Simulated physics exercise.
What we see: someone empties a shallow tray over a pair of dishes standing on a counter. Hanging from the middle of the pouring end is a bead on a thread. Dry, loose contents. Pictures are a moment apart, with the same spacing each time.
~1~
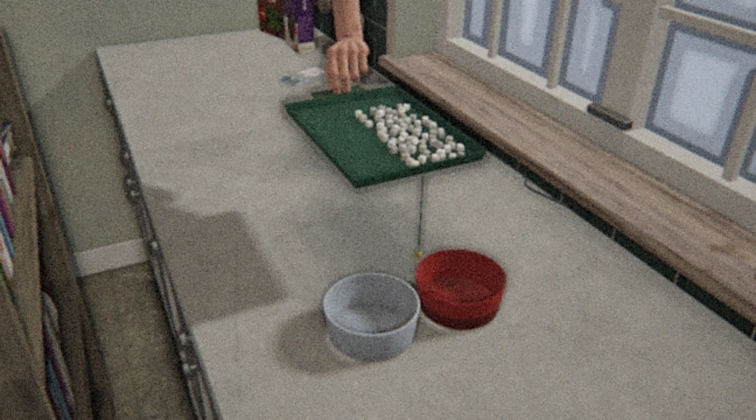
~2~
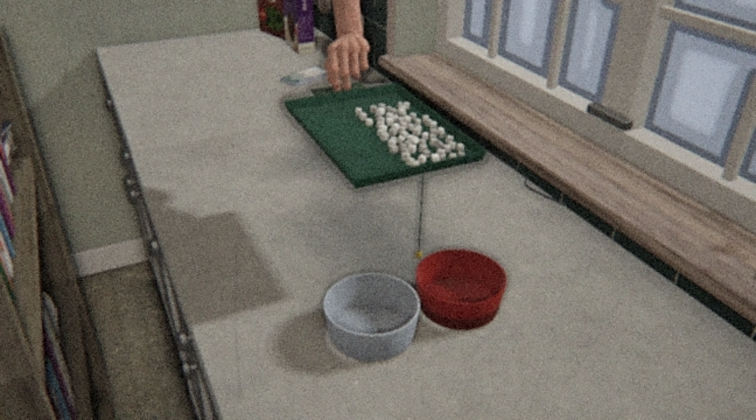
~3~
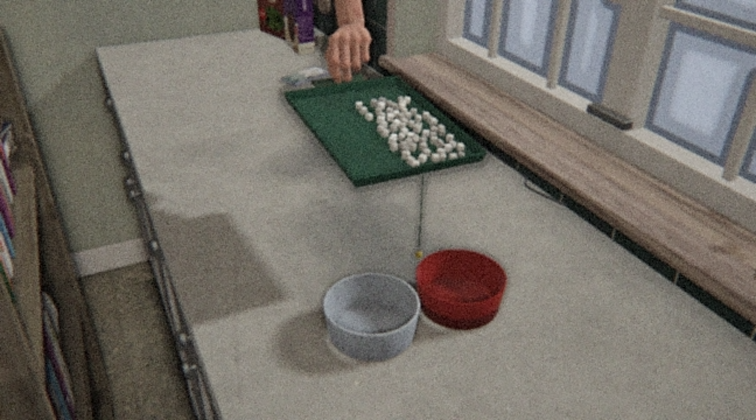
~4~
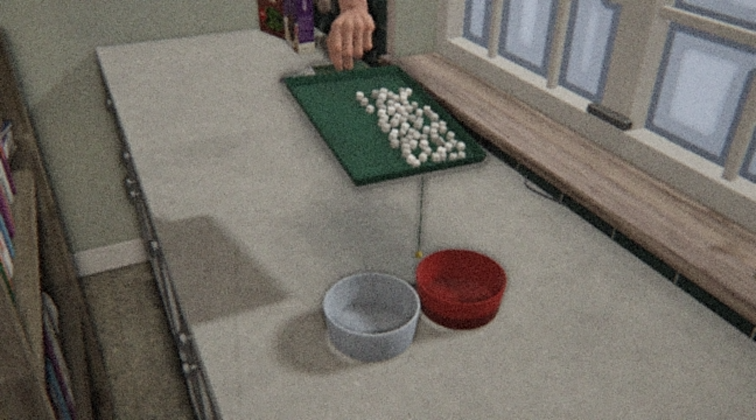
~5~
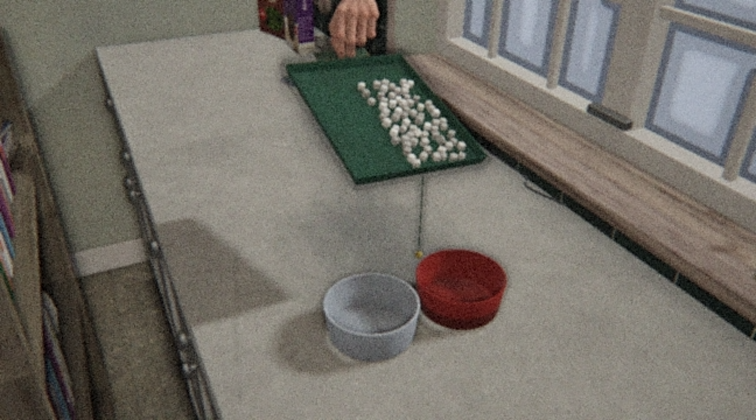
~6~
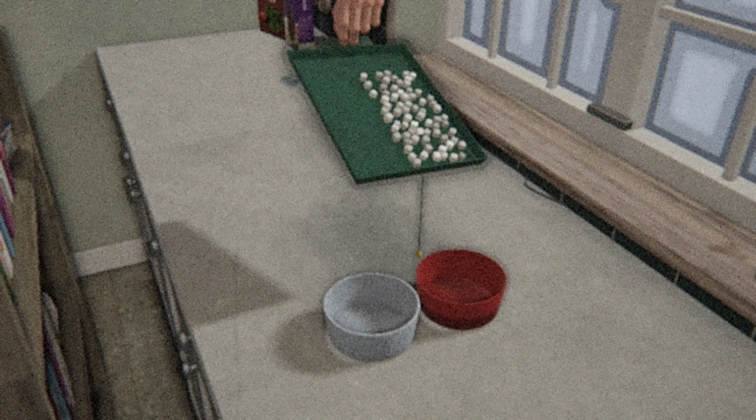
A hand slowly raises the far end of a green tray holding small white cubes.
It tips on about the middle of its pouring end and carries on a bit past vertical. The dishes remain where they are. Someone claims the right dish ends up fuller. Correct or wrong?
Correct - the right dish ends fuller.
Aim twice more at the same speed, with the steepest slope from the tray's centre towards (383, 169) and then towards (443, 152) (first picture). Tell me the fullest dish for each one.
Results - the dish on the left side first, the dish on the right side second.
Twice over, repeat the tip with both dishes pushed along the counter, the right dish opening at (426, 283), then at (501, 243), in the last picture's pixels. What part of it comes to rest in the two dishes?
30 and 50 in a hundred, in turn.
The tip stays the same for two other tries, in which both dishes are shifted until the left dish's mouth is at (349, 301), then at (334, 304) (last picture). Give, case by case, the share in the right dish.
Roughly 50% first, roughly 30% second.
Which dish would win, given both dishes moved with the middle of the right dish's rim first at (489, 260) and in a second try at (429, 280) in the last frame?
The first time the right-side one comes out ahead, then the right-side one the second time.
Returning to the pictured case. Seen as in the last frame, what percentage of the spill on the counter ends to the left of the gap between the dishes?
I'd put it at close to 0 per cent.
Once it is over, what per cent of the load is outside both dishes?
Close to 20 percent, I reckon.
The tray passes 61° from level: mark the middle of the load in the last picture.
Look close to (457, 145) in the last picture.
Soon after the last picture, tray tipped steeply; nearly all on the tray; a small part in the air.
A little later, tray tipped right over; about two thirds on the tray; about a quarter in the right dish; a small part outside both; a small part in the air.
Later still, tray tipped past a quarter turn; most in the right dish; about a quarter outside both.
At rest, tray tipped past a quarter turn; none in the left dish; most in the right dish; about a quarter outside both.
